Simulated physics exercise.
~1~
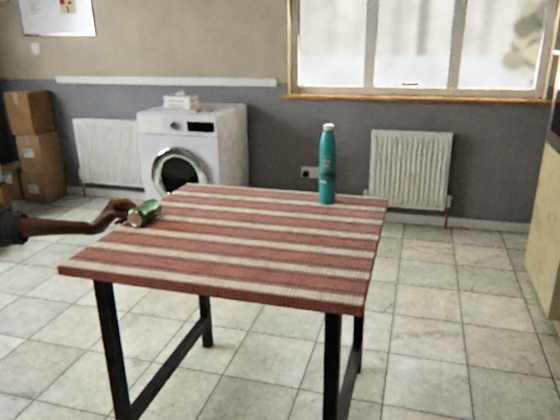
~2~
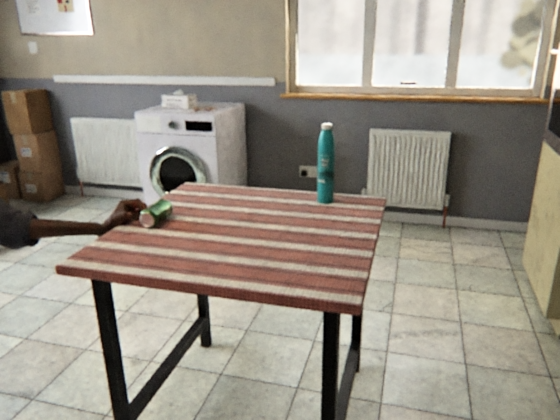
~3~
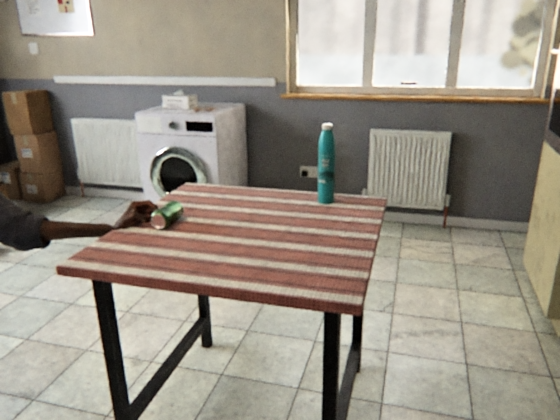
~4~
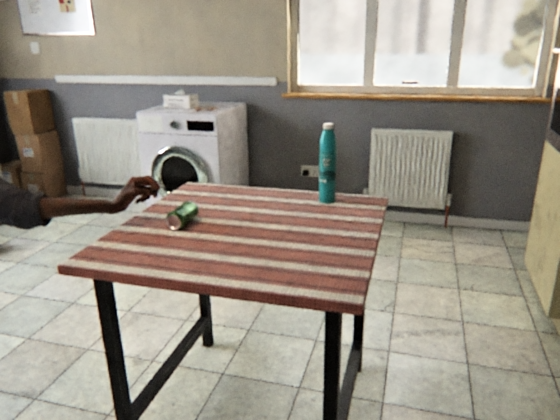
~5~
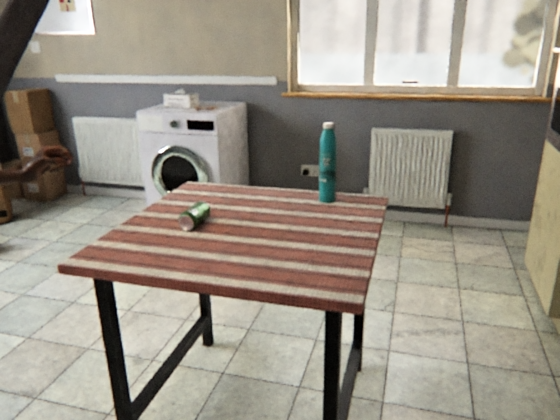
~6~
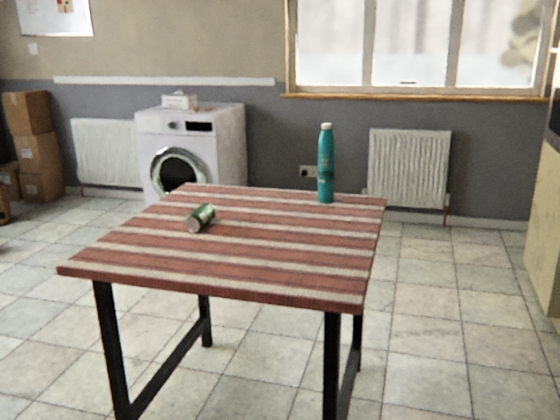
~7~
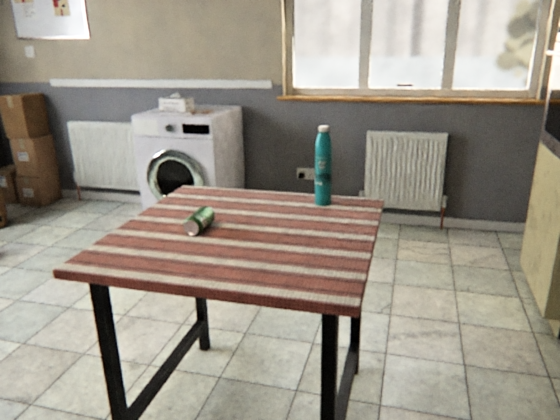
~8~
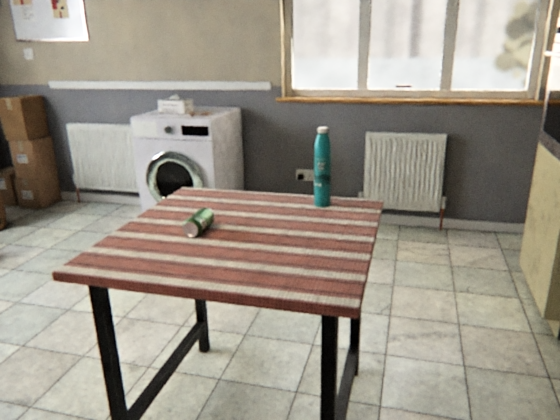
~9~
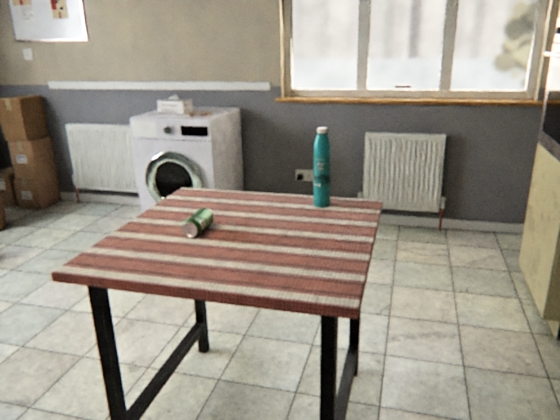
A green can lying on its side on a striped table is pushed to the right by a hand reaching in from the left, which lets go and withdraws. The can rolls a little farther and comes to rest on the table, while the turquoise bottle stays standing.
